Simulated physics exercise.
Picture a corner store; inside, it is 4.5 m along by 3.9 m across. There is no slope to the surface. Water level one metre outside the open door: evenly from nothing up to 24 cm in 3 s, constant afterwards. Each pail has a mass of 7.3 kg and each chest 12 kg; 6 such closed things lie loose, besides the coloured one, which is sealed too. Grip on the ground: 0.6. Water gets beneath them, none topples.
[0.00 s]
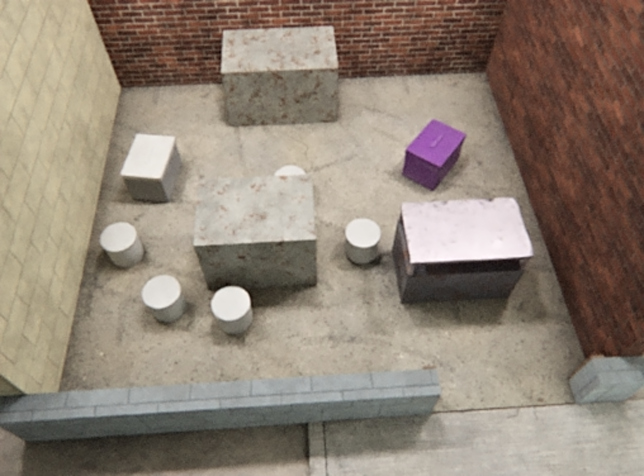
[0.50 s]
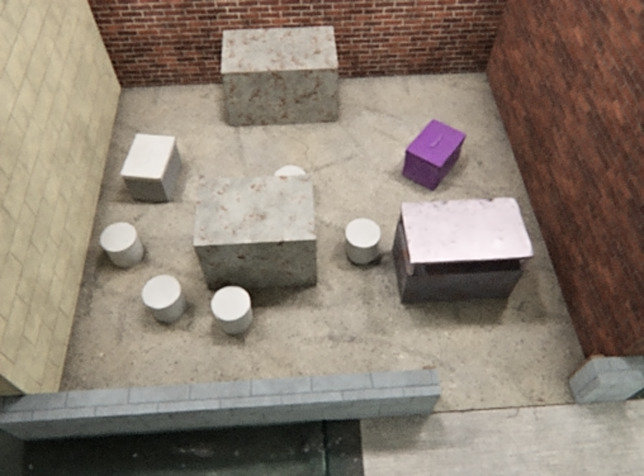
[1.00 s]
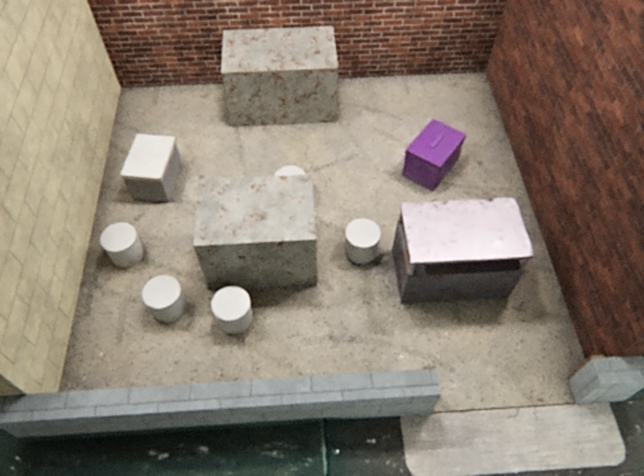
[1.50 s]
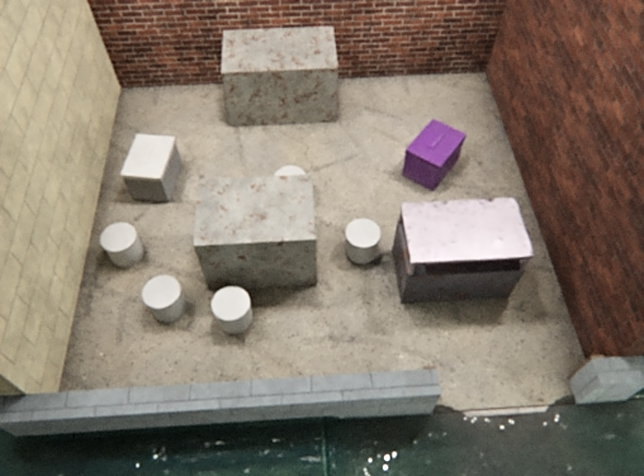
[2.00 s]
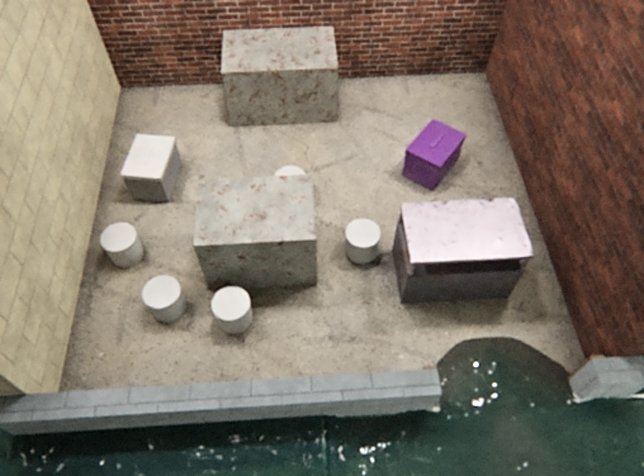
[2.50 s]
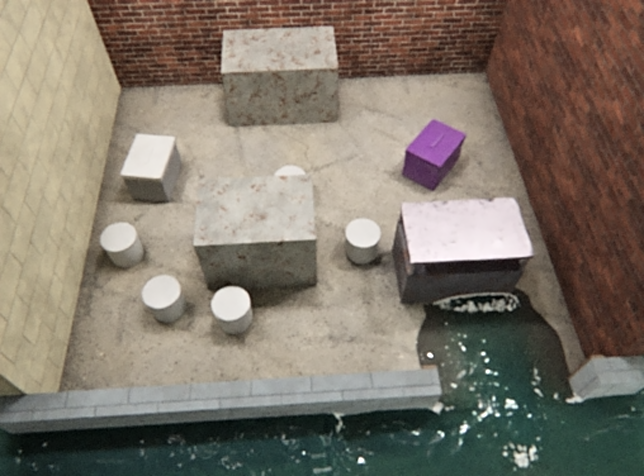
Dark green water spreads across the pavement outside a small, miniature-looking walled room, seen from above and in front by a still camera. On the sandy floor sit speckled grey blocks at the back and centre, pale drums and a white box leftward, and a purple chest behind a pink-topped counter at right. The water covers the pavement, then pushes through the front gap to the counter, while the objects stay put.
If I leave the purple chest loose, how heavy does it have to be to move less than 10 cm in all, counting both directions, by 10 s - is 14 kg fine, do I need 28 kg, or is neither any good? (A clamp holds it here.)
You need 28 kg.
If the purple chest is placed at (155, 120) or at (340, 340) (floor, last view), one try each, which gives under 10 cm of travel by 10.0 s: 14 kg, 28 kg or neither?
Only the heavy mass does it, then neither mass does it.
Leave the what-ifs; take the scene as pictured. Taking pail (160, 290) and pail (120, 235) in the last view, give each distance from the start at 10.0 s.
Shifts: 100 cm / 100 cm.
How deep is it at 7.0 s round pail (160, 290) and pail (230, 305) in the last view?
I'd put it at 10 cm and 14 cm respectively.
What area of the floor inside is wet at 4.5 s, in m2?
Flooded: Near 6.5 m2.
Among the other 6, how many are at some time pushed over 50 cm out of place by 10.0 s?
It works out to 4.
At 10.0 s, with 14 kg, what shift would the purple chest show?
Shift: Roughly 30 cm.
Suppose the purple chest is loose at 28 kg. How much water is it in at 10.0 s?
Depth: Approx. 6 cm.
After 3.5 s the purple chest would be 0 cm from its start with 14 kg and 0 cm from its start with 28 kg; 0 cm of water round it then.
After 4.5 s the purple chest would be 0 cm from its start with 14 kg and 0 cm from its start with 28 kg; 4 cm of water round it then.
After 7.0 s the purple chest would be 9 cm from its start with 14 kg and 0 cm from its start with 28 kg; 4 cm of water round it then.
After 10.0 s the purple chest would be 31 cm from its start with 14 kg and 0 cm from its start with 28 kg; 6 cm of water round it then.
